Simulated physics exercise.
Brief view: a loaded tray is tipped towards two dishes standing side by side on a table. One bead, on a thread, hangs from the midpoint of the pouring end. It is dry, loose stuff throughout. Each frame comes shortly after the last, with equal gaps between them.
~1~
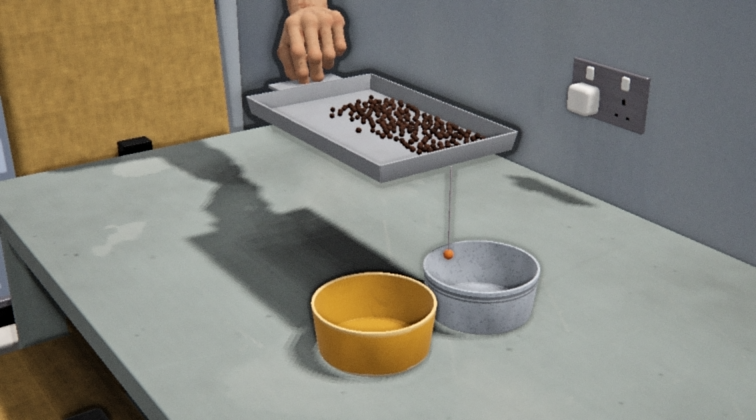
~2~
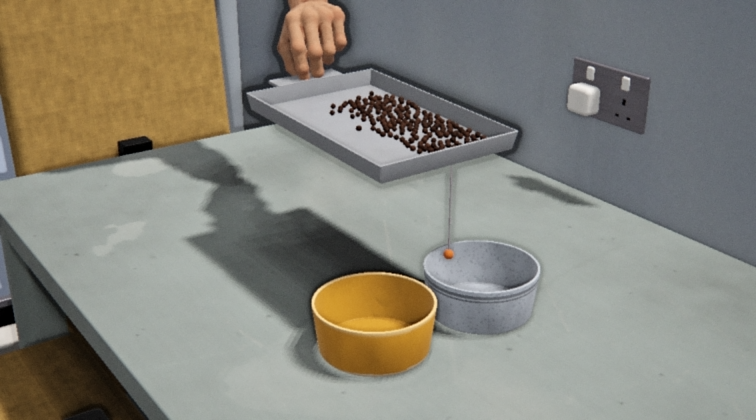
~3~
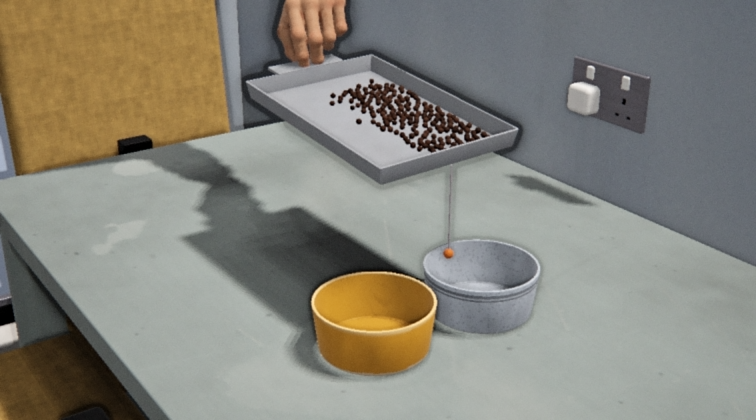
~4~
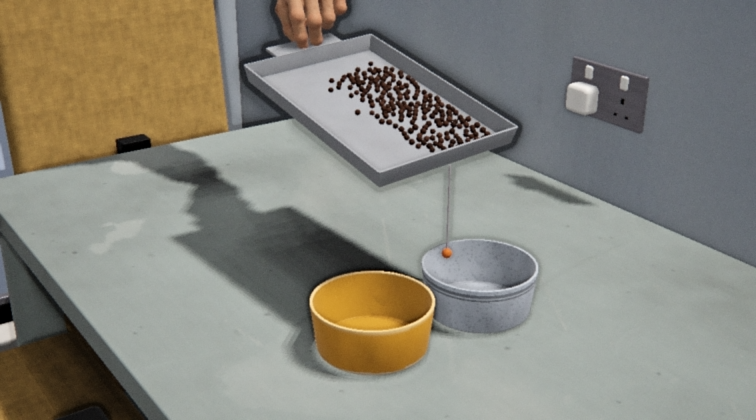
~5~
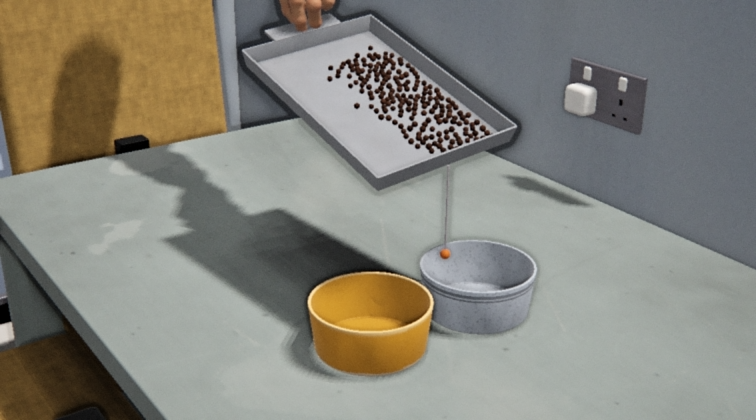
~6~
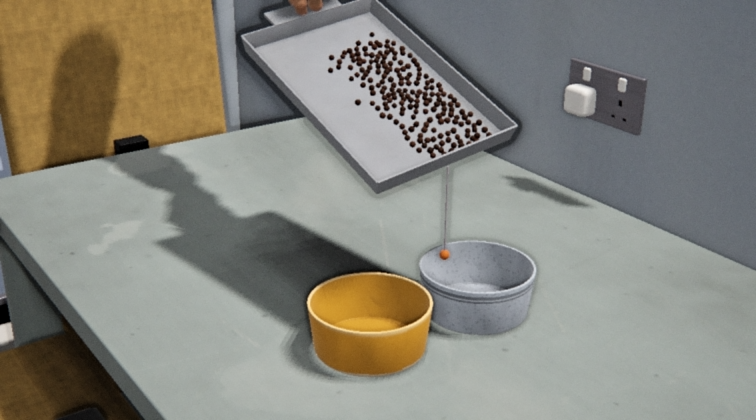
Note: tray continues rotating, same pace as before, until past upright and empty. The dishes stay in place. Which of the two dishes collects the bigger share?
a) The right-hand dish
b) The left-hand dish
b.
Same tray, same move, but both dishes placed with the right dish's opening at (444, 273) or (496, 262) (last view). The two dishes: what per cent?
Roughly 60 % and then 90 %.
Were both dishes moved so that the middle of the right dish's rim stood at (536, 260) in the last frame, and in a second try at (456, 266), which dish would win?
Results - the dish on the left side first, the dish on the left side second.
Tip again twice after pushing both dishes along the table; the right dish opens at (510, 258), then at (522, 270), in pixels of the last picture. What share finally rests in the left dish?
It comes to near 90 per cent the first time and near 90 per cent the second time.
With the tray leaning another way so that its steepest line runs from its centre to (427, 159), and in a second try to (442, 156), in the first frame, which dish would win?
First: The dish at right. Second: The dish at right.
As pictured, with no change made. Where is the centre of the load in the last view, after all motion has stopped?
Around (368, 347).
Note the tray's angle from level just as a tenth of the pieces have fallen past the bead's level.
Angle: Approx. 70 degrees.
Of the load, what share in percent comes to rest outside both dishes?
Some 10 percent of the load.
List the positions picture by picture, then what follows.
Corners of the pouring end at (381, 164) and (512, 131), level; middle of the load at (407, 126), allspice berries; left dish at (410, 347); right dish at (519, 306); bead on its thread at (448, 255), in the first frame.
Corners of the pouring end at (381, 164) and (513, 131), level; middle of the load at (407, 124), in the second frame.
Corners of the pouring end at (382, 166) and (513, 128), tipped barely, lowest at the left corner; middle of the load at (407, 117), in the third frame.
Corners of the pouring end at (380, 169) and (513, 126), tipped a little, lowest at the left corner; middle of the load at (406, 107), in the fourth frame.
Corners of the pouring end at (379, 174) and (512, 125), tipped clearly, lowest at the left corner; middle of the load at (406, 100), in the fifth frame.
Corners of the pouring end at (379, 179) and (512, 125), tipped clearly, lowest at the left corner; middle of the load at (407, 96), nearly all on the move; left dish at (406, 347); right dish at (515, 307), in the sixth frame.
Soon, tray tipped steeply; most on the tray; a small part in the left dish; about a quarter in the air.
A while on, tray tipped past a quarter turn; about a quarter on the tray; about half in the left dish; a small part outside both; about a quarter in the air.
Towards the end, tray tipped past a quarter turn; nearly all in the left dish; a stray few in the right dish; a small part outside both.
Finally, tray tipped past a quarter turn; nearly all in the left dish; a stray few in the right dish; a small part outside both.
